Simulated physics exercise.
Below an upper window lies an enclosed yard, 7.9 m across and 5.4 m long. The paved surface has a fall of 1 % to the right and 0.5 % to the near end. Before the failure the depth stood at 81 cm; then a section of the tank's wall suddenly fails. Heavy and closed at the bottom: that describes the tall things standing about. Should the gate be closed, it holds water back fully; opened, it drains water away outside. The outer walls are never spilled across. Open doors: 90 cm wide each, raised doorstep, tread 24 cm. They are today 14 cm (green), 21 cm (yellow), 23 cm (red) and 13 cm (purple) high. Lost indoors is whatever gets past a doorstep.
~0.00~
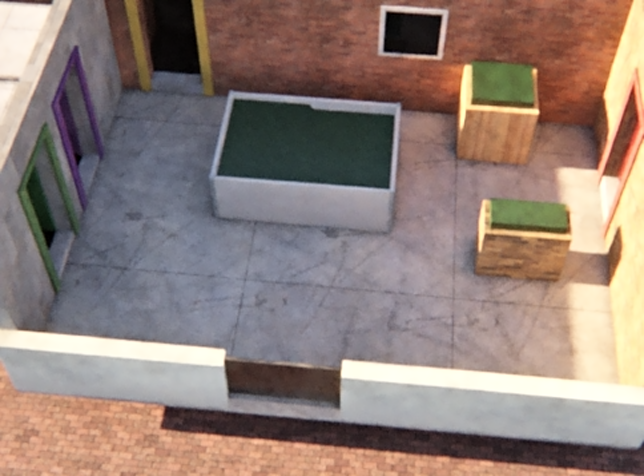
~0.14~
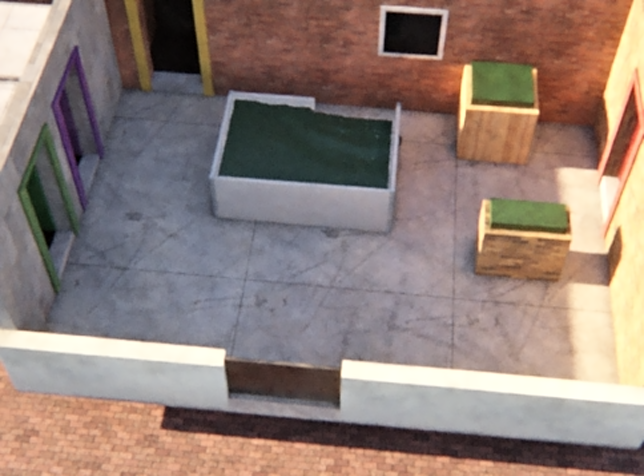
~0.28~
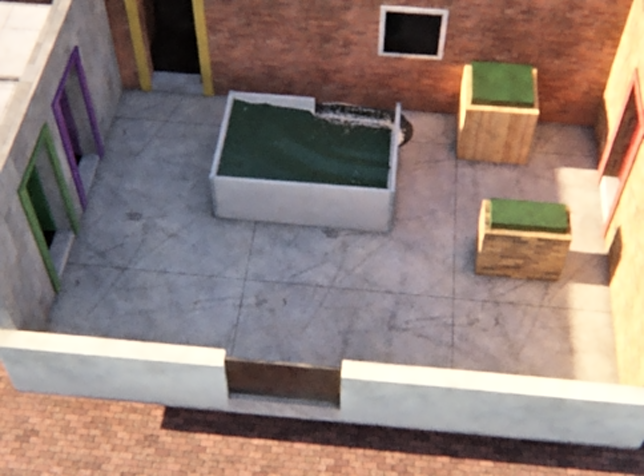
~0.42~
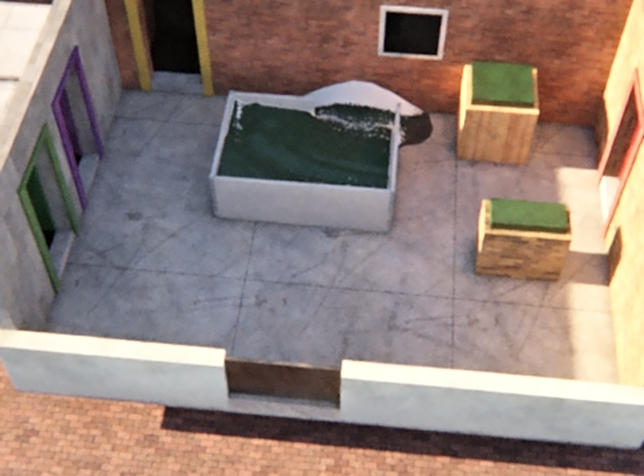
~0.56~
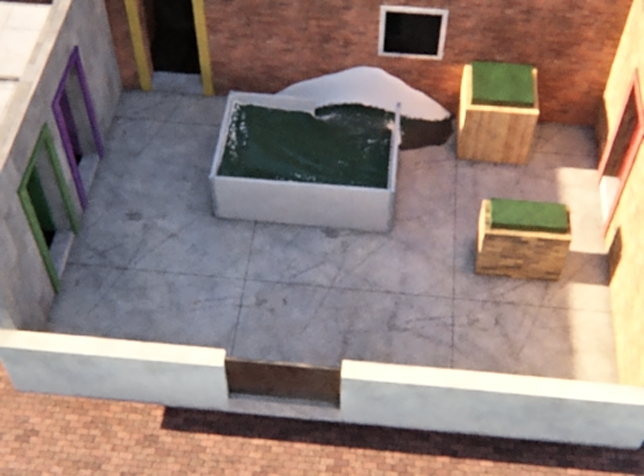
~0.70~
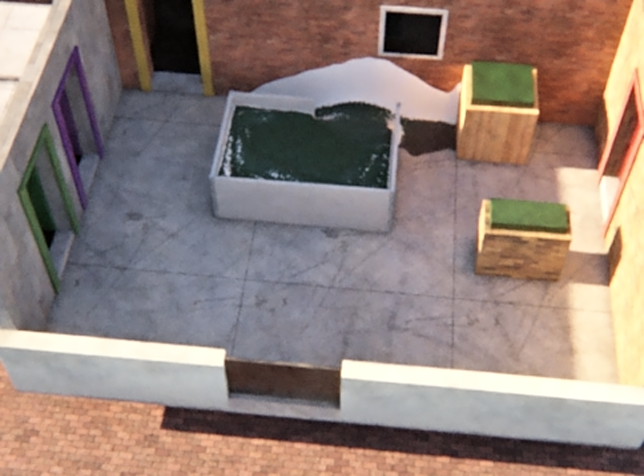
Water poured out through a gap in the far side of the pale tank of dark green water, spreading behind it along the brick wall and right toward the taller green-topped wooden box.
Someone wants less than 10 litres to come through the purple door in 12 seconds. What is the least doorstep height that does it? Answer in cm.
It needs to be around 9 cm high.
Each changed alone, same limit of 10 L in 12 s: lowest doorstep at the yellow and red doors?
About 13.5 cm at yellow and about 11.5 cm at red.
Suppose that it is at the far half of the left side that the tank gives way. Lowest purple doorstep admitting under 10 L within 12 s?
Minimum height: Approx. 31 cm.
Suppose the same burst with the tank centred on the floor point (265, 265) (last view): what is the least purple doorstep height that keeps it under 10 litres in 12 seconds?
I'd put it at close to 9.0 cm.
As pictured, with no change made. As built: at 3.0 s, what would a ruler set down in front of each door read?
Door by door, in centimetres - green 4, yellow 12, red 7, purple 13.
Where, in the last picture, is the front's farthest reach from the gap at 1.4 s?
Pixel close to (122, 94).
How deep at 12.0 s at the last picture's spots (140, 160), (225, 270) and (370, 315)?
Respectively 5 cm, 5 cm and 9 cm.
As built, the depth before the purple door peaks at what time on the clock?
The depth peaks at about 3.2 seconds.
After 1.4 s water covers 20 % of the floor, deepest (76 cm) near (443, 121); it has not reached the purple door.
After 3.0 s water covers 50 % of the floor, deepest (38 cm) near (132, 95); 13 cm at the purple door, 0 litres in over its 13 cm doorstep.
After 12.0 s water covers 95 % of the floor, deepest (18 cm) near (574, 272); 4 cm at the purple door, 1 litre in over its 13 cm doorstep.
At the purple door as built, the water arrived by 1.9 s and peaked near 13 cm at 3.2 s.
Run again over the same 12 s with other heights there, 14 litres in over 8 cm, 3 litres over 11 cm. The limit of 10 litres is kept from about 9 cm up.
